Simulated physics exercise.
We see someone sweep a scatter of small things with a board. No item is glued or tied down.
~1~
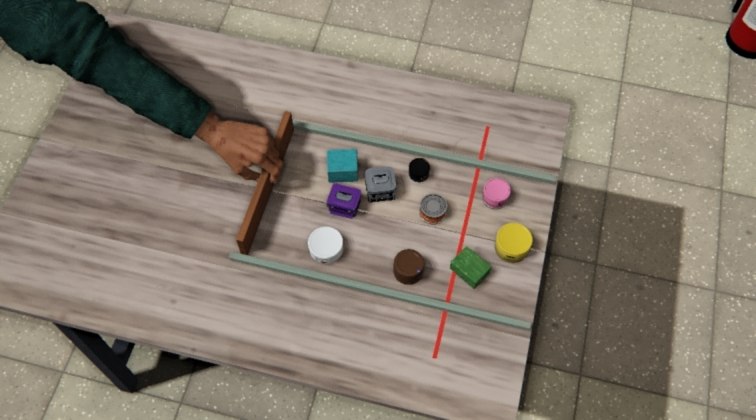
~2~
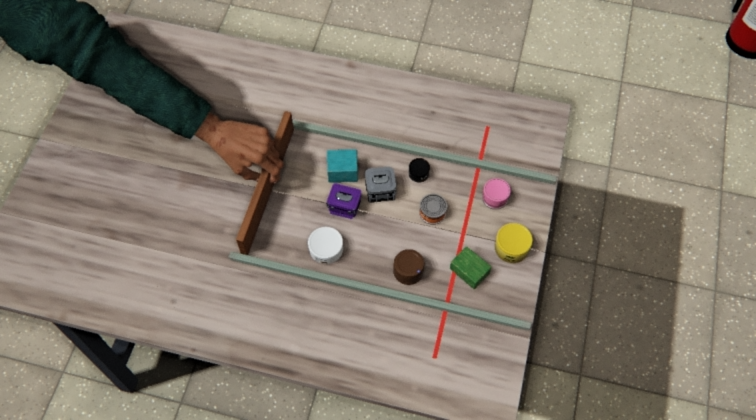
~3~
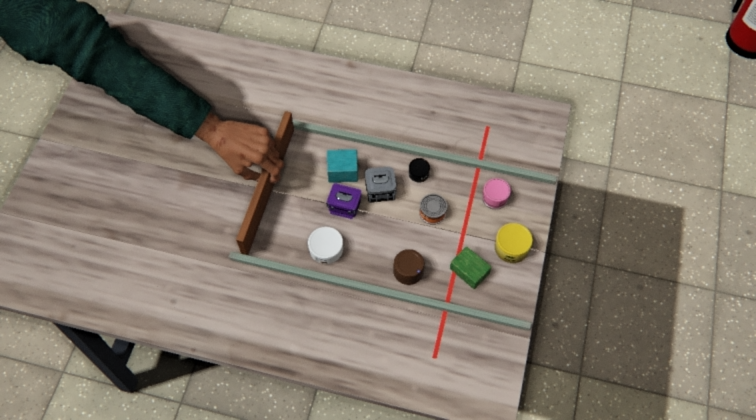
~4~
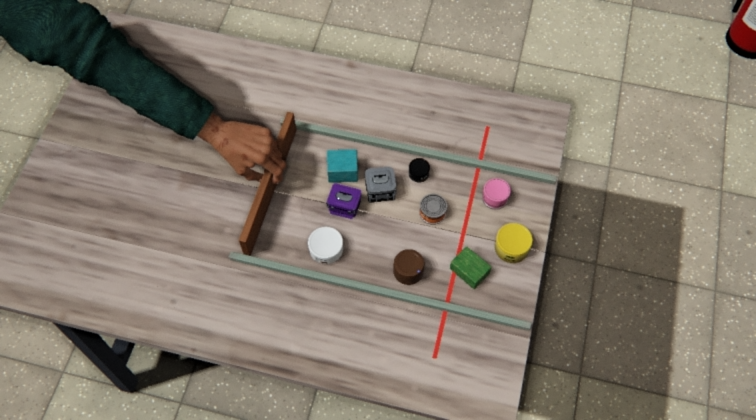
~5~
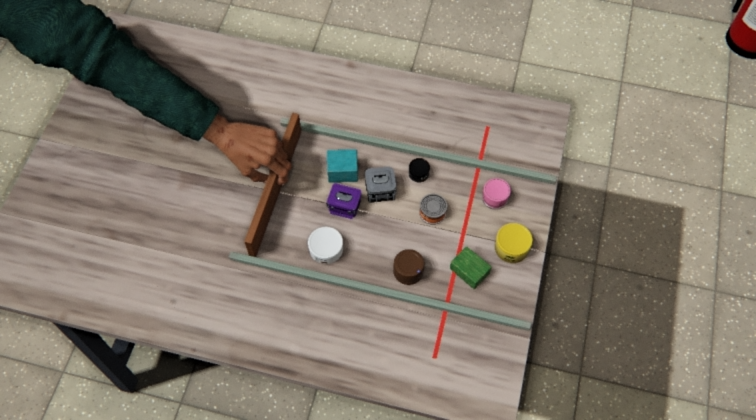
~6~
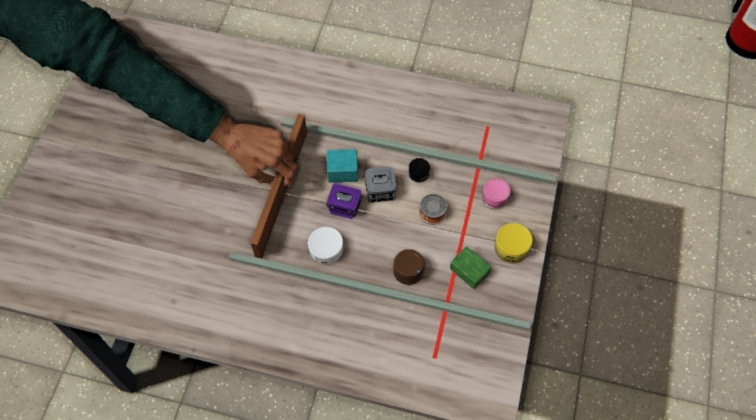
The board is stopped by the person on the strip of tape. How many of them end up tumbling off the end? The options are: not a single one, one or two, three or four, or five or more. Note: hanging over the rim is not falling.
My answer: Not a single one.
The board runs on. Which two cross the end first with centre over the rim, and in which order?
The orange pot goes first, followed by the yellow tub.
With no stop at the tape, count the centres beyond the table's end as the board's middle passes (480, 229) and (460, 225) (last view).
It would be 1 at the first and 0 at the second.
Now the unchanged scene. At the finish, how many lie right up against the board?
I count 4 of them.
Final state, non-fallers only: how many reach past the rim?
Expected count: 2.
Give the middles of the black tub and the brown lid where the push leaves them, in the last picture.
Look around (485, 182) for the first and around (497, 298) for the second.
Soon after, none off yet; yellow tub at rest near (513, 243); pink pot at rest near (496, 194); green block at rest near (470, 268).
At rest, the number that fall off is zero.
